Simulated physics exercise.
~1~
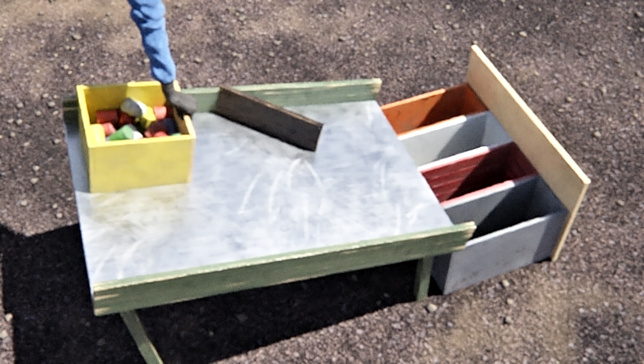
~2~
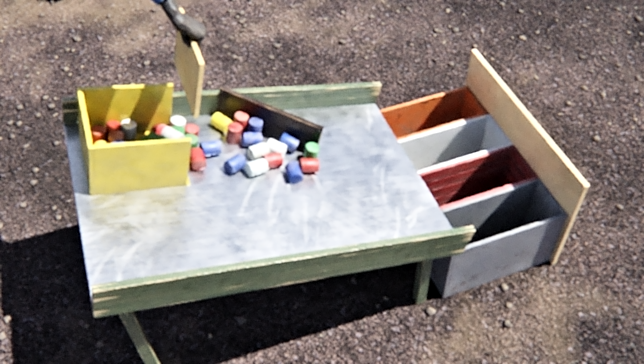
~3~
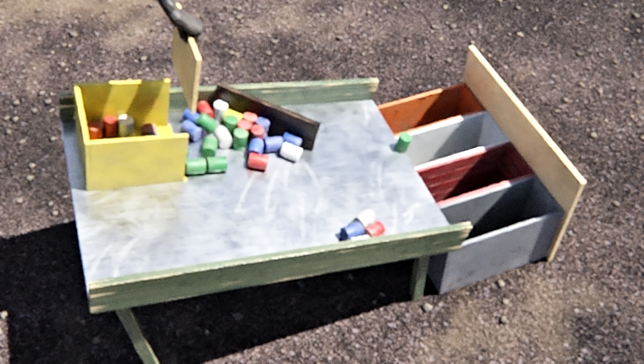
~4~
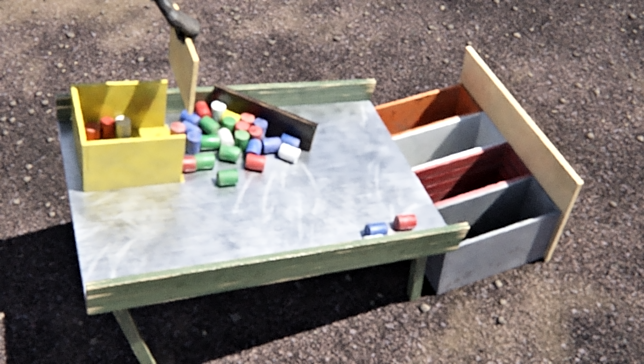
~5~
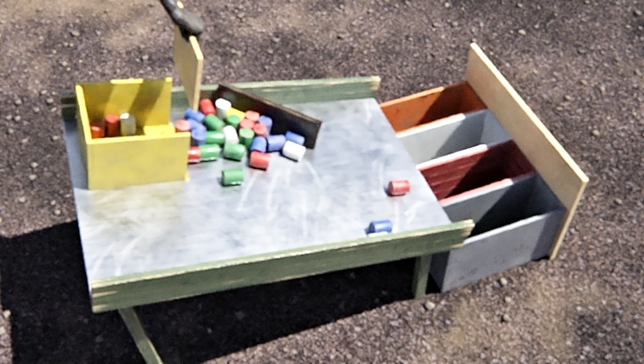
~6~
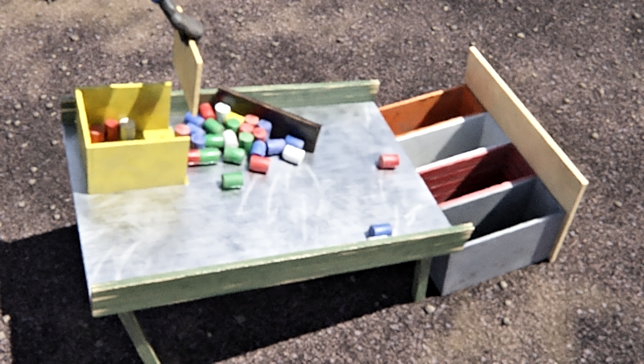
On a tilted table outdoors, a blue-sleeved arm lifted the gate of a yellow box, and colorful little cylinders tumbled out; a few rolled toward the bins on the right, but most stayed heaped against an angled board, with some still in the box.
